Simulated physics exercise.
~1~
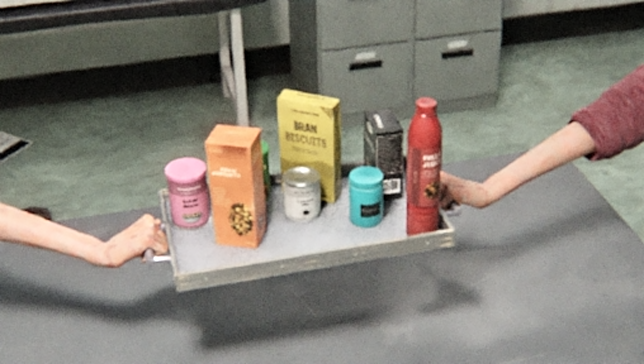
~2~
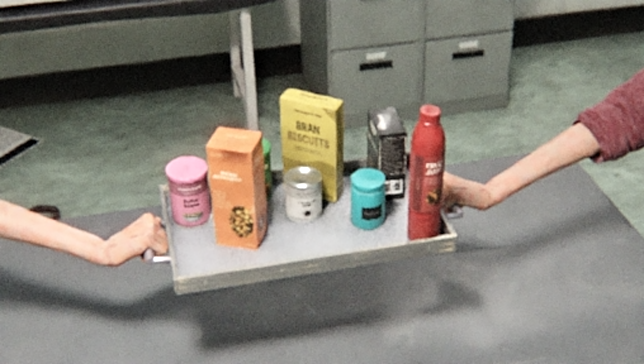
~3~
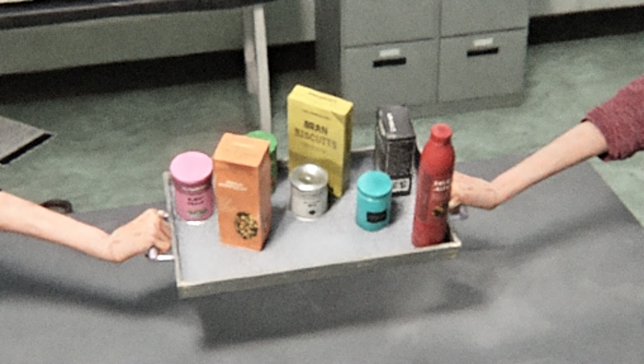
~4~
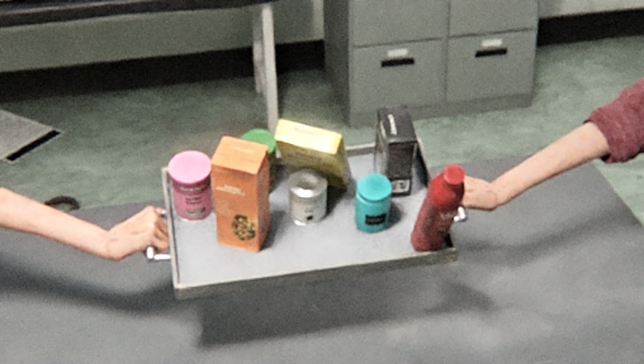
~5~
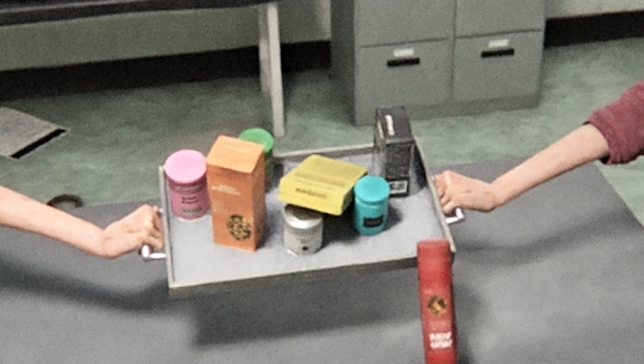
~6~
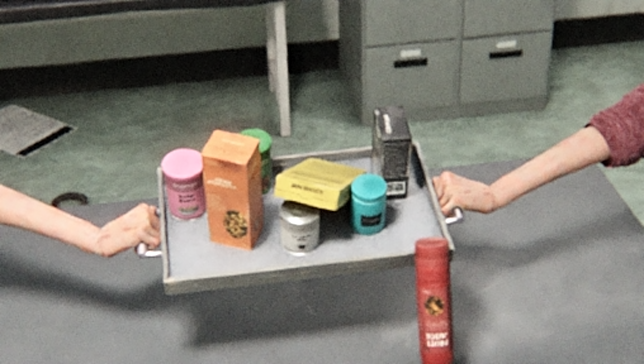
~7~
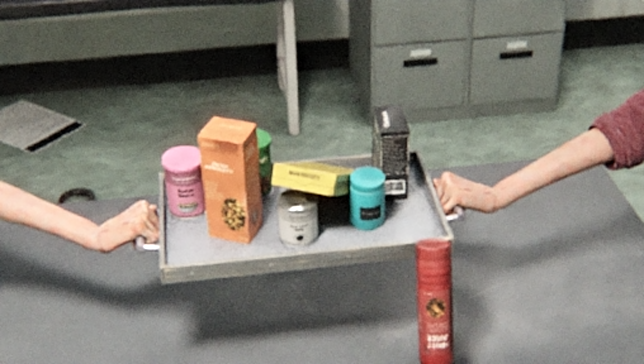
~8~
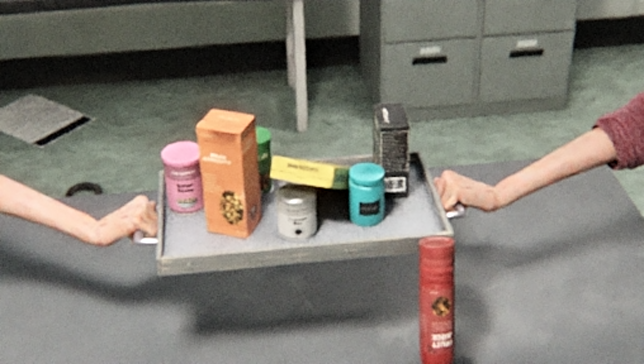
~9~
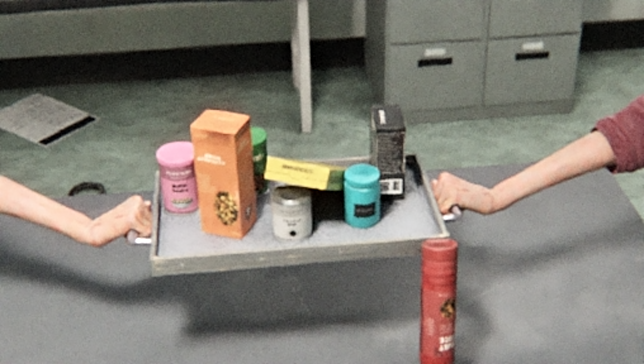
Two hands tilting a tray of groceries forward, yellow packet toppling and red bottle falling off the front, then levelling it.
